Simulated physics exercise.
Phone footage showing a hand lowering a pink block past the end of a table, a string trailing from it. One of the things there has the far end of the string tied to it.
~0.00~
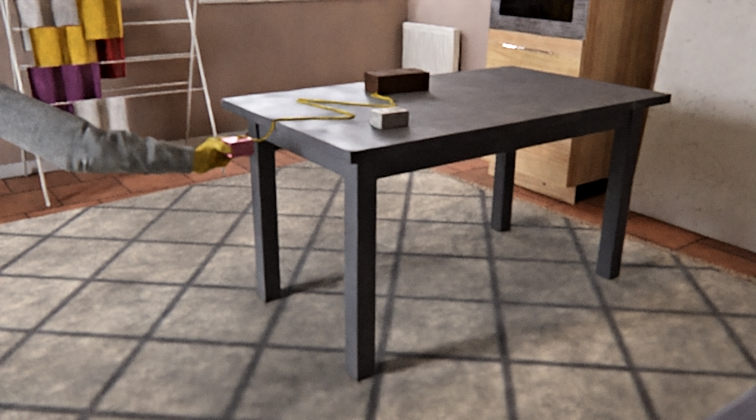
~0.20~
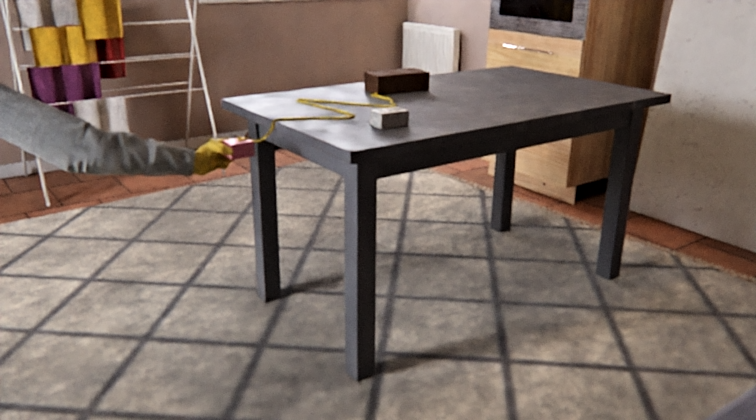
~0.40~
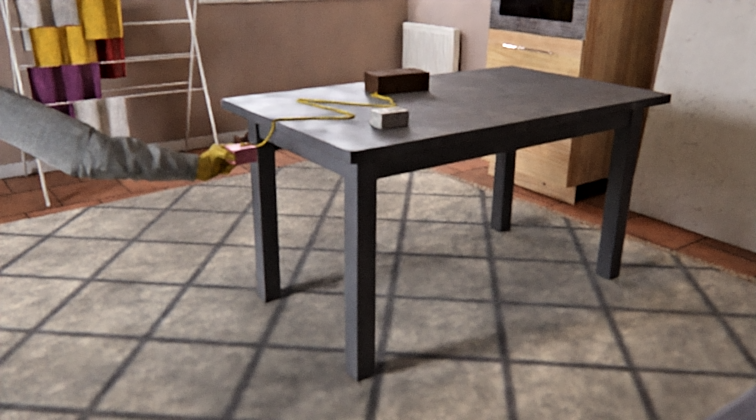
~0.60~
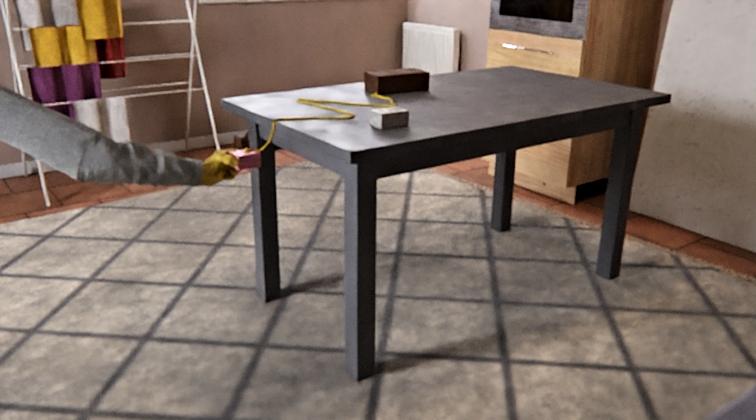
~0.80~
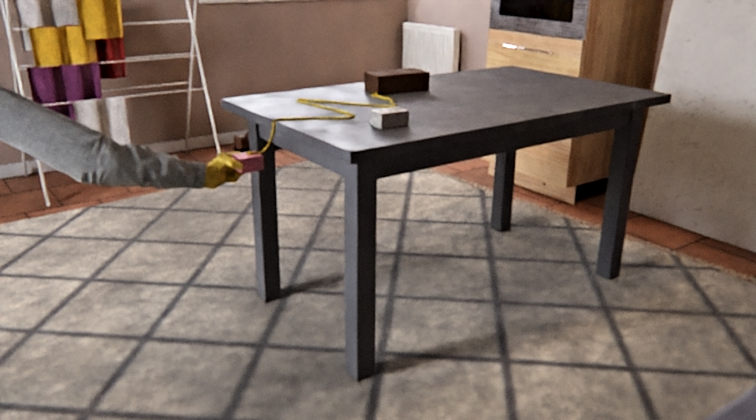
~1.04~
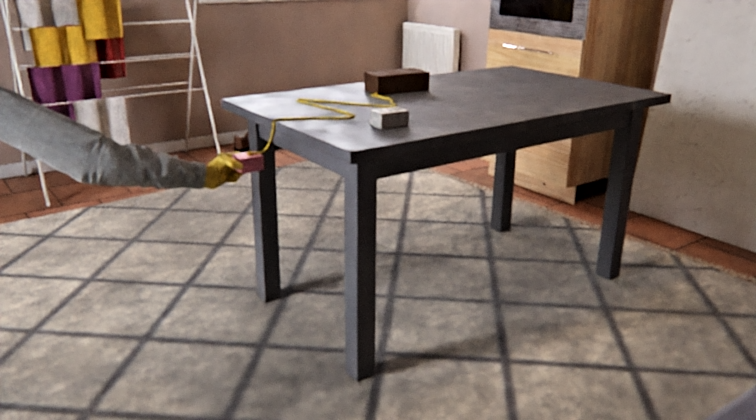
In a room with a gray table, a gloved hand held a pink block with a yellow string running to a brick near a white box, lowering it slightly beside the table's left edge.
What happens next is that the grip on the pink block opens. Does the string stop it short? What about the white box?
The pink block goes all the way down; the white box stays put.
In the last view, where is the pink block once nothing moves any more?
It finishes at pixel (243, 340).
After 1.58 s, block on the floor near (245, 335); brick in place; box in place.
After 2.18 s, block on the floor near (242, 340); brick in place; box in place.
In the end, block on the floor near (242, 340); brick in place; box in place. The pink block lands on the floor and the white box keeps its place.
